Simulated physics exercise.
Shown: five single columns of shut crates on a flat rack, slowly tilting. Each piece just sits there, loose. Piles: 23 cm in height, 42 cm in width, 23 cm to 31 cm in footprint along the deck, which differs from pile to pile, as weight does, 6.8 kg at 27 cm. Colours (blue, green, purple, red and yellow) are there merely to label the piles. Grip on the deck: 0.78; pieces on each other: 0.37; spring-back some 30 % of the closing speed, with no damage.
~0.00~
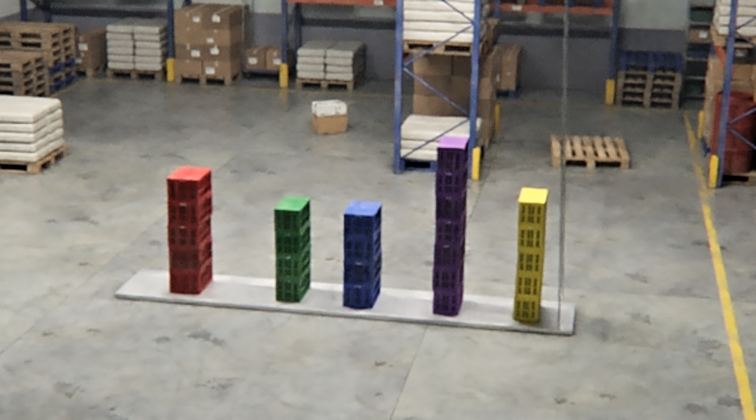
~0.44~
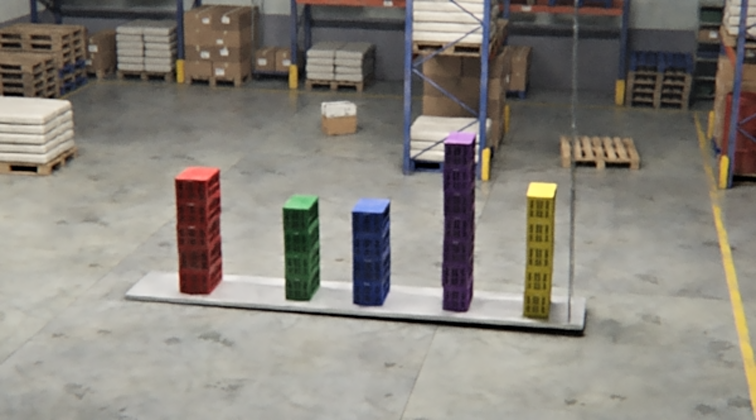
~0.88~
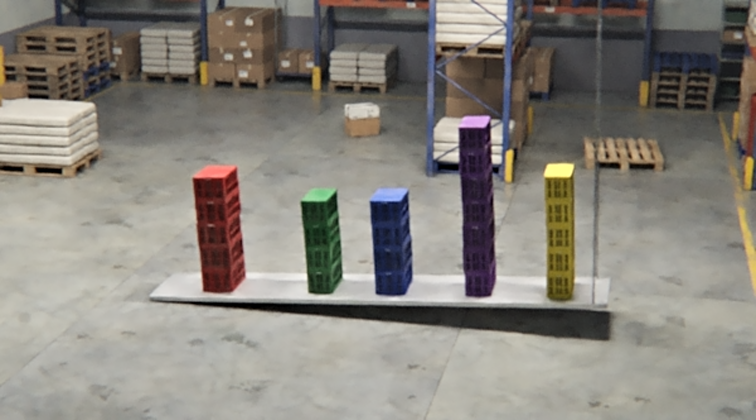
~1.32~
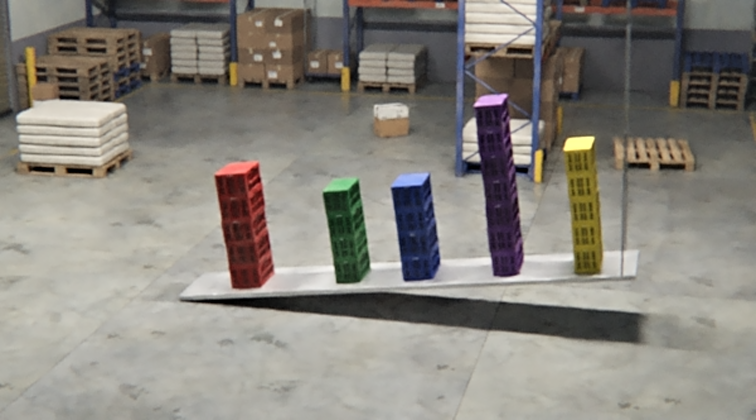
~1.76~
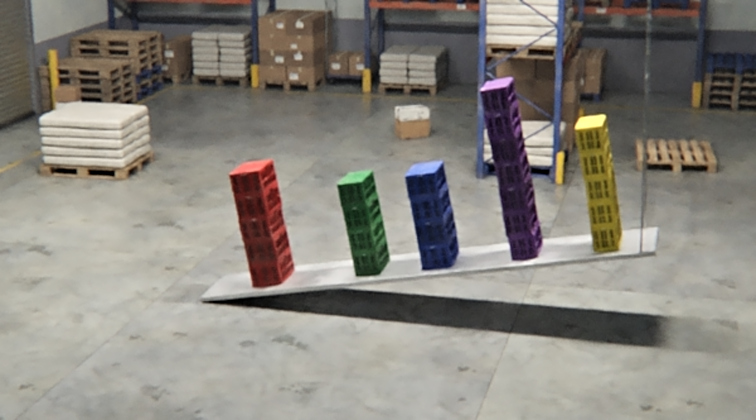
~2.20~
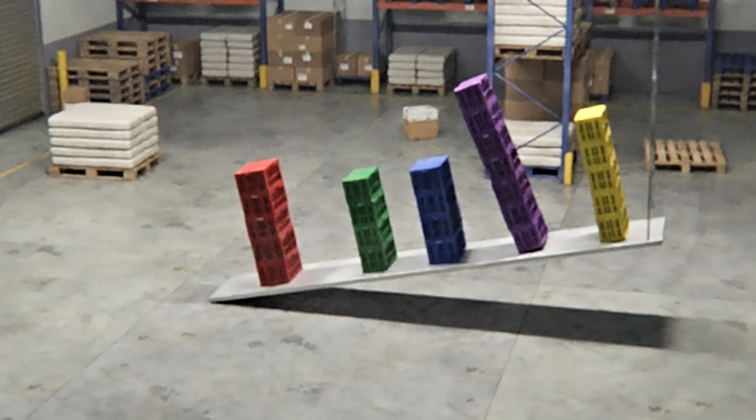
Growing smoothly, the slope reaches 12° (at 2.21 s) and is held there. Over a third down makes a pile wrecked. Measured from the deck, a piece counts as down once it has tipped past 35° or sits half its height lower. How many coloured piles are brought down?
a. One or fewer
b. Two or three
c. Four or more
Four or more (c).
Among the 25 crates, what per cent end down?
The share is about 90 in a hundred.
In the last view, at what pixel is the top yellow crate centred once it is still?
It settles close to (475, 217) in the last view.
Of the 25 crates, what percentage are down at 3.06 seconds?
60 percent by then.
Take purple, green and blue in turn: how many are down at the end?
Colour by colour - purple: 7; green: 4; blue: 3.
After 2.64 s, slope 12°; 7 of the 25 crates down; top purple crate 58° from how it stood, 30 cm lower; top yellow crate 13° from how it stood.
After 3.06 s, slope 12°; 15 of the 25 crates down; top purple crate on its side; top yellow crate 56° from how it stood, 39 cm lower.
After 3.80 s, slope 12°; 23 of the 25 crates down; top purple crate on its side; top yellow crate on its side.
In the end (6.9 s), slope 12°; 23 of the 25 crates down; top red crate upside down; top purple crate upside down. Wrecked, blue, green, purple, red and yellow. From the last view, middles, top red crate near (44, 280), top purple crate near (203, 260).
